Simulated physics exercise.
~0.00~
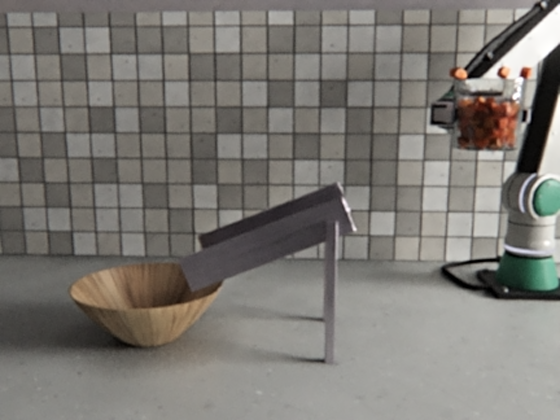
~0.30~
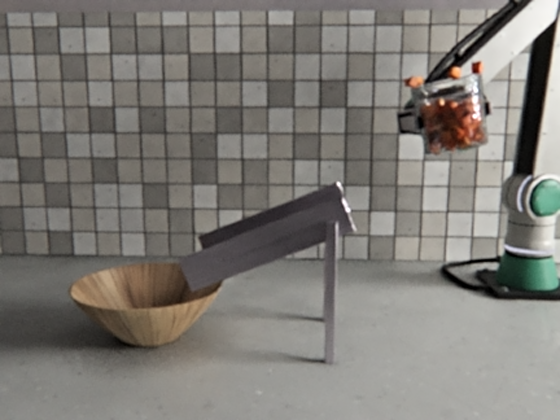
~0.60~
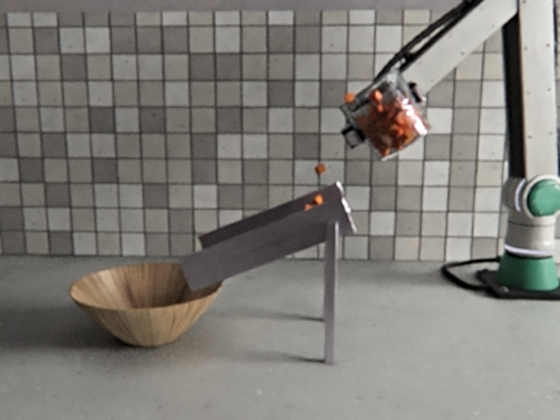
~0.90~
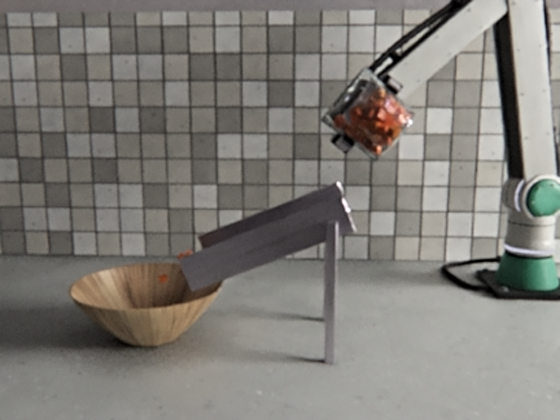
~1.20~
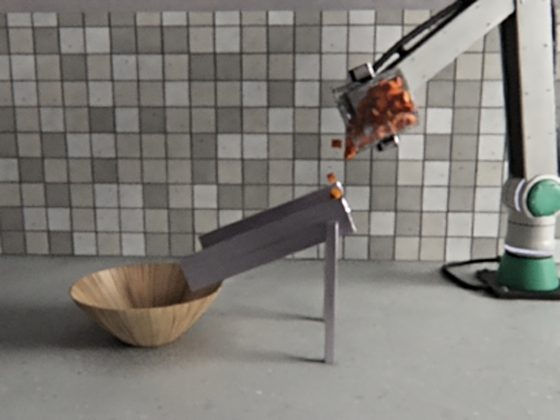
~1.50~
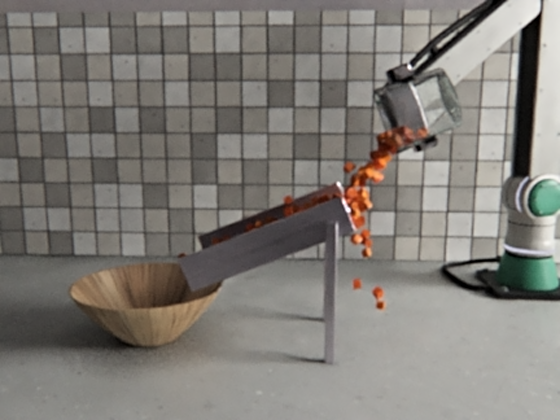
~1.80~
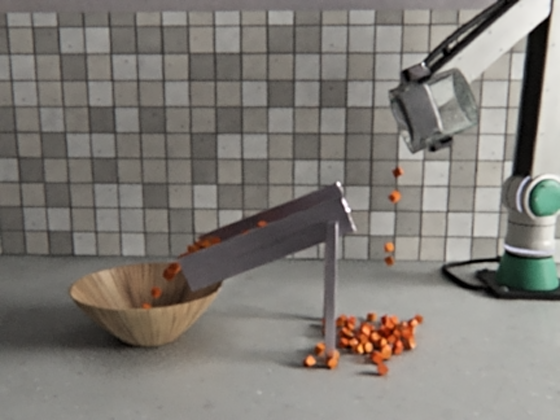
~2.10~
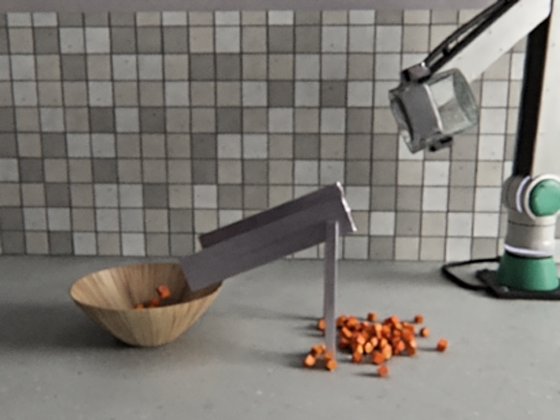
Orange vegetable dice fill a clear tumbler held by a white and black robot arm with a green base, at the right of a grey counter seen from the side. A grey chute on legs slopes down leftward into a wooden bowl, before a wall of grey and beige tiles. The arm carries the tumbler left, tipping it, and a few dice drop onto the chute. Tilting further, it draws back right as the rest pour out, some sliding down the chute, many missing its upper end. The tumbler ends empty, with some dice in the bowl and a larger scattered pile on the counter.
